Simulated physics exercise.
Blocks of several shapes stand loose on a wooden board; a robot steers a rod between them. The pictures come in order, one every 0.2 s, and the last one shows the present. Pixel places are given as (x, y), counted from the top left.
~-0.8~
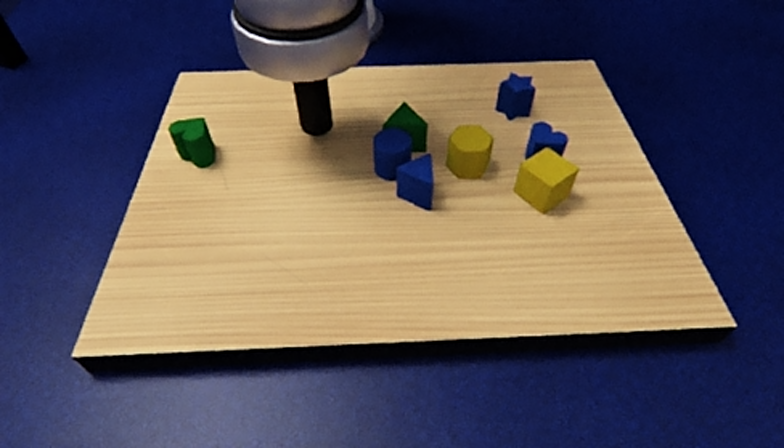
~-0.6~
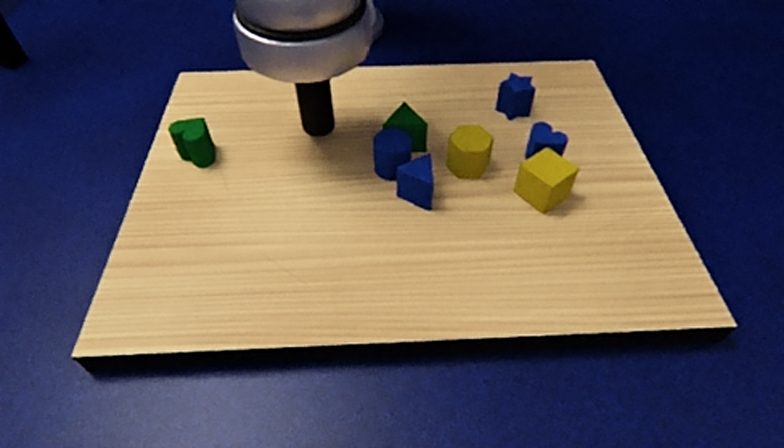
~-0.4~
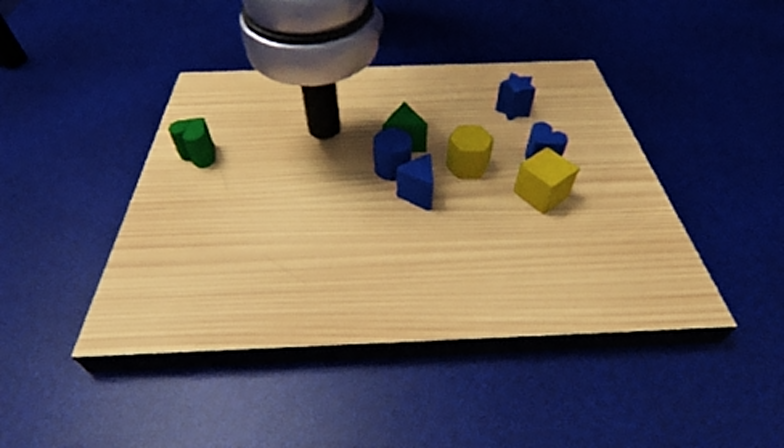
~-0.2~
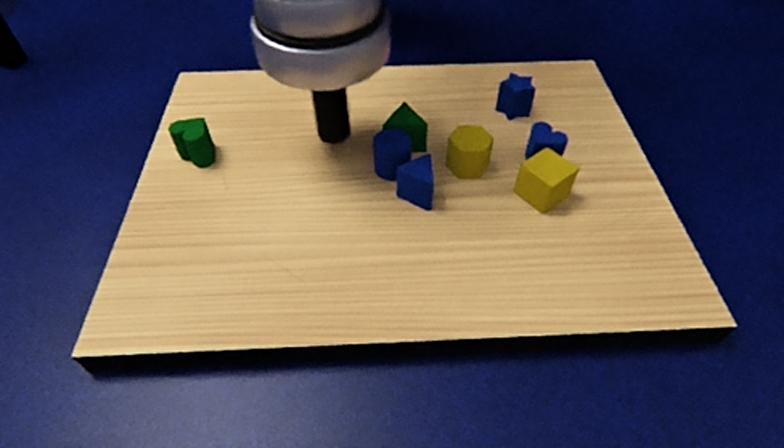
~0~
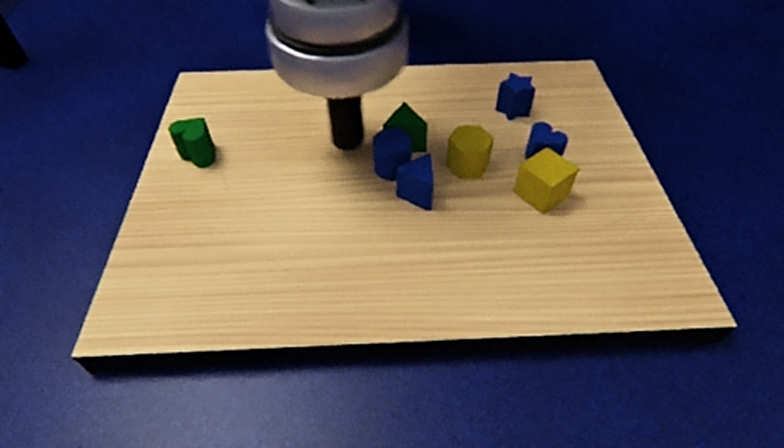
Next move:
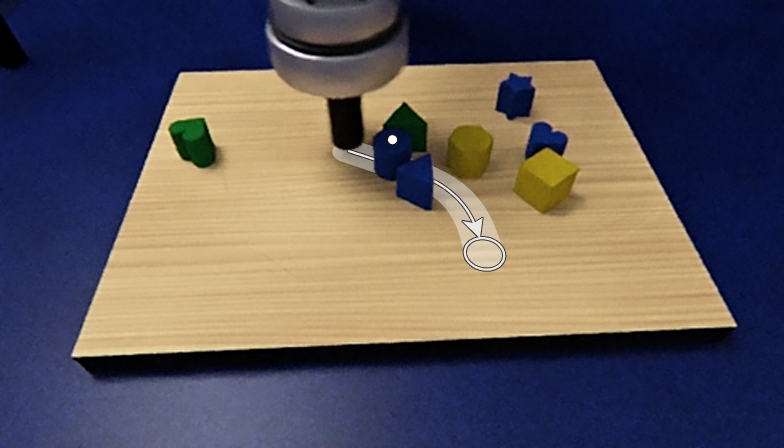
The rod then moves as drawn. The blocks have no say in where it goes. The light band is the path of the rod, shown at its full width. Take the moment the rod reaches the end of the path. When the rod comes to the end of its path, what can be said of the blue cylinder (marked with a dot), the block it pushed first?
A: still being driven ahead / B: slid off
B - slid off.
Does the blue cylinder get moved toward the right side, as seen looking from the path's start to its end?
No - that is not the case.
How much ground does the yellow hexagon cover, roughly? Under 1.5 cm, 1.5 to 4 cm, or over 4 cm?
It goes under 1.5 cm.
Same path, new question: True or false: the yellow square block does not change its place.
The statement is correct.
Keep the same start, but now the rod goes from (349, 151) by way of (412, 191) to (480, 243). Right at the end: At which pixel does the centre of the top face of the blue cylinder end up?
It comes to (467, 163).
The line goes from (349, 151) by way of (407, 170) and (459, 200) to (484, 254); the dot is on the blue cylinder.
What follows on the original path. One third of the way, rod at (408, 160); blue cylinder at (440, 157); green three-sided block at (419, 116), turned 60° anticlockwise; blue three-sided block at (436, 181), turned 55° clockwise.
Two thirds of the way, rod at (462, 191); blue cylinder at (502, 187); green three-sided block at (419, 116), turned 60° anticlockwise; blue three-sided block at (440, 188), turned 85° clockwise.
At the end, rod at (487, 243); blue cylinder at (525, 203); green three-sided block at (419, 116), turned 60° anticlockwise; blue three-sided block at (441, 193), turned 105° clockwise; yellow hexagon unmoved; yellow square block unmoved.
